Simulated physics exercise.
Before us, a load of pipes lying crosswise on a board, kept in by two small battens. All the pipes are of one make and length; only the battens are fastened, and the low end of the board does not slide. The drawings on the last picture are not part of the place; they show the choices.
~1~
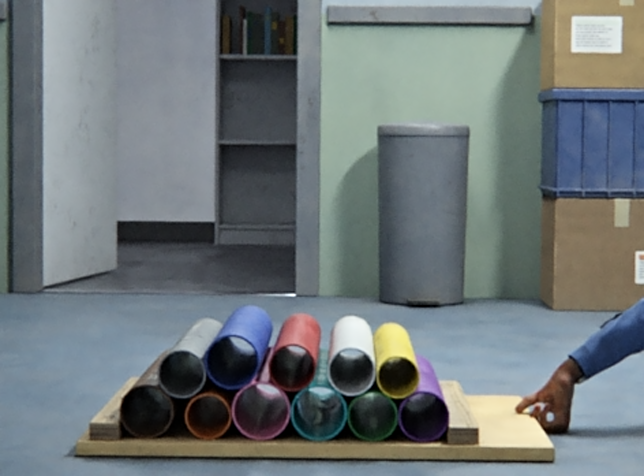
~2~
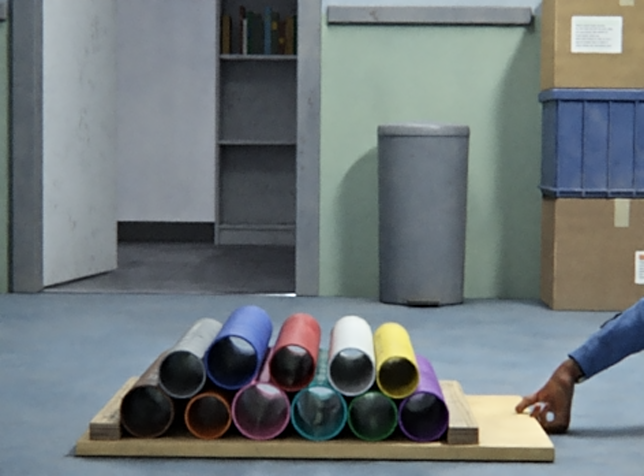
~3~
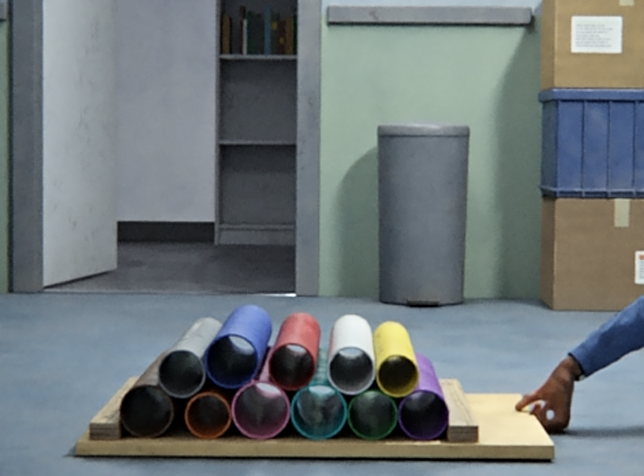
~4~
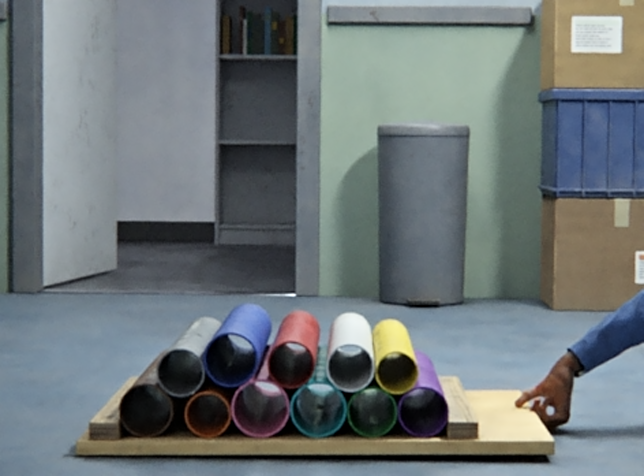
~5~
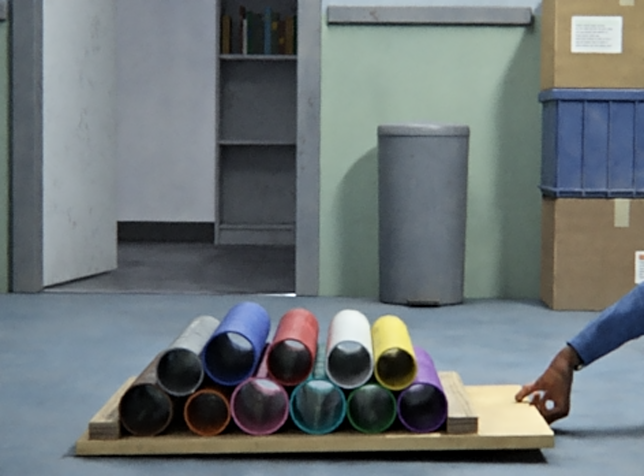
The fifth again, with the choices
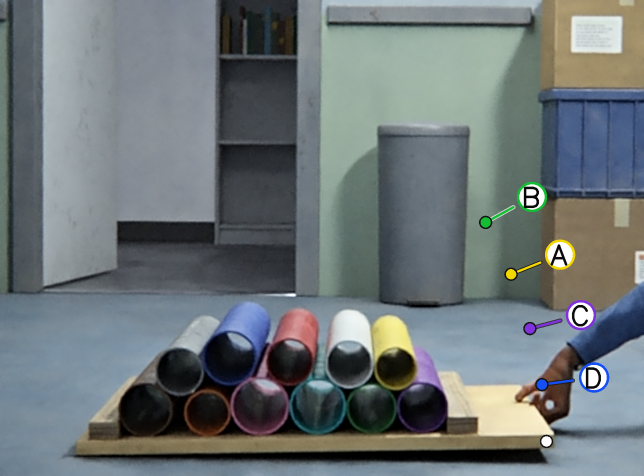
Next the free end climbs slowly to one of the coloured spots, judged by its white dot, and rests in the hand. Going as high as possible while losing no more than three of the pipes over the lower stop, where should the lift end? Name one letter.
At most to B.
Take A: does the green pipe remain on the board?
Yes.
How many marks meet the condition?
Four of them.
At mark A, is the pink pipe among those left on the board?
Yes.
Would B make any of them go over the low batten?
Yes, at B.
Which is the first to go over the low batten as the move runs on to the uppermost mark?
First is the grey one.
On the copy, A at (511, 274); B at (485, 222); C at (530, 329); D at (542, 384); the white dot at (546, 442).
On B. First, board at 17°.
Then, board at 30°.
Finally, board at 30°, two over the low batten (grey, blue).
By contrast, A two over the low batten (grey, blue); C one over the low batten (grey); D none over the low batten.
